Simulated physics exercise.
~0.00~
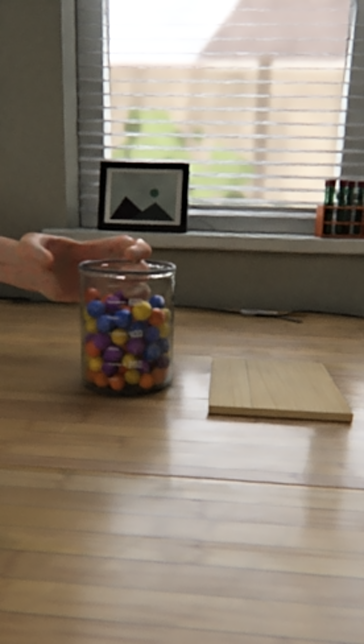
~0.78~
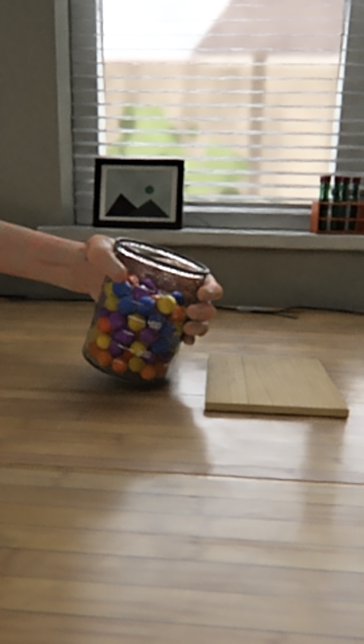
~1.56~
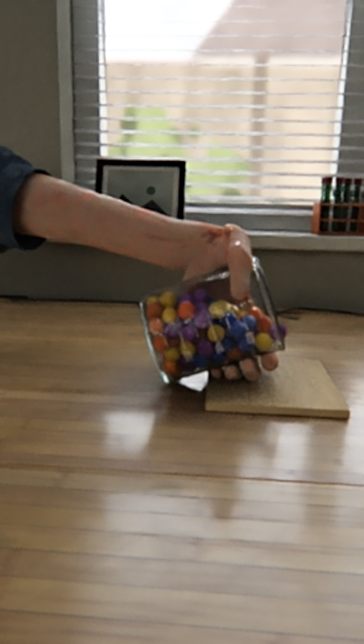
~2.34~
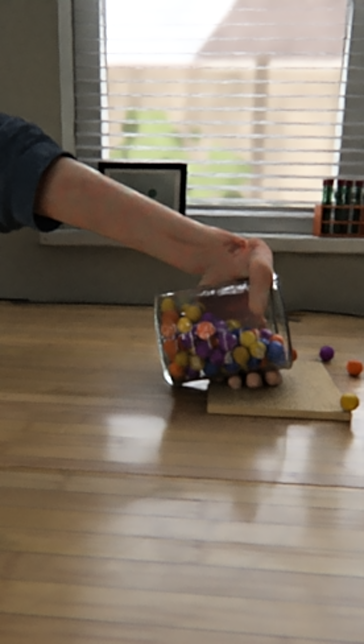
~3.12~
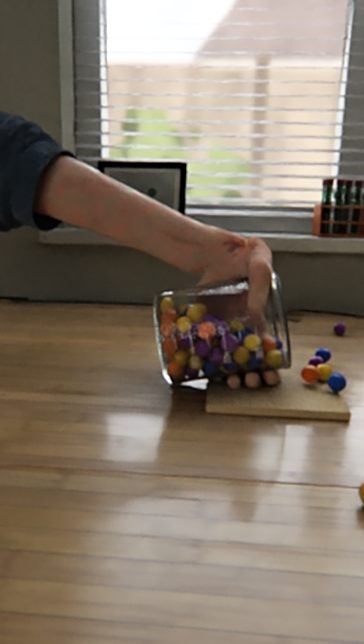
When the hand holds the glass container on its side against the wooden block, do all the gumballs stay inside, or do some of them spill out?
Some of them spill out. A few gumballs roll onto the table at the right, while most remain in the glass.
At first, a clear glass container of colorful gumballs stands upright on a wooden table, with a hand reaching in from the left beside it and a flat wooden block to its right. The hand grips the container, lifts it and tilts it toward the right. The arm stretches farther in as the glass tips onto its side, its open end over the block. The hand holds it propped there while a few gumballs roll out onto the table at the right. By the end, several have escaped, but most remain inside the tilted glass.
